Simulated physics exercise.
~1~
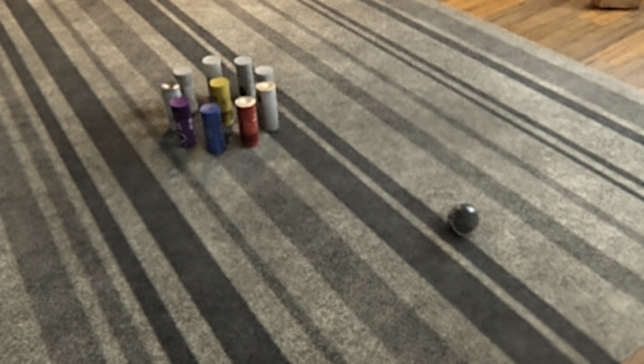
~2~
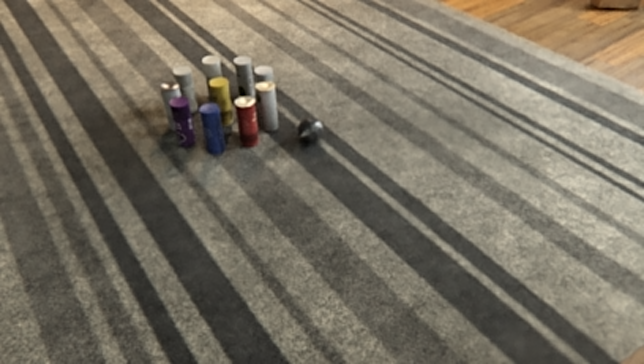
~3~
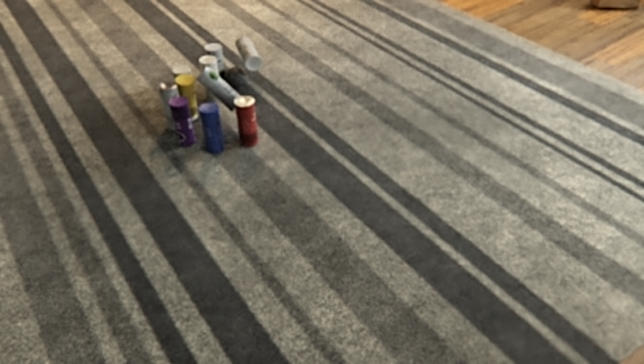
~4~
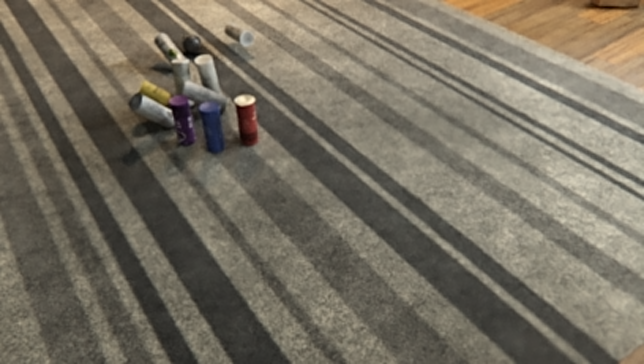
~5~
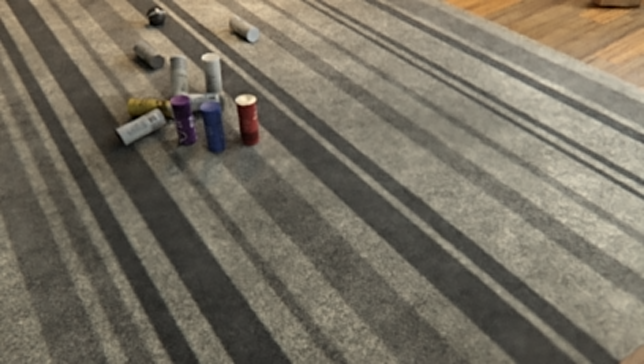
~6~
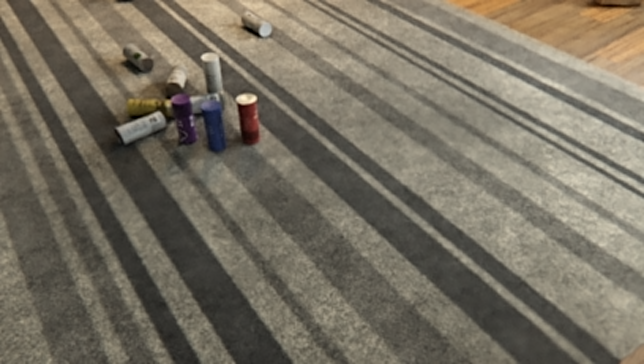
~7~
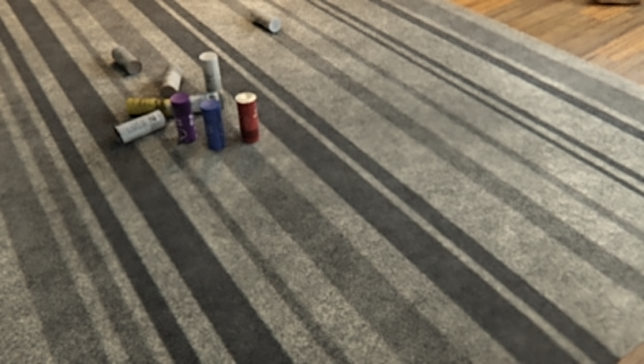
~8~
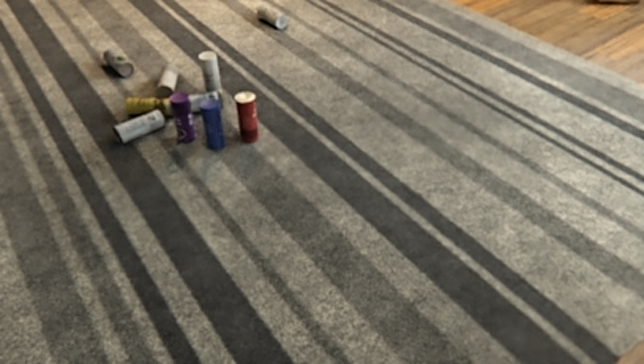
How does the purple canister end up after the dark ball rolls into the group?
The purple canister is still standing upright in its place at the end, with fallen canisters lying near it.
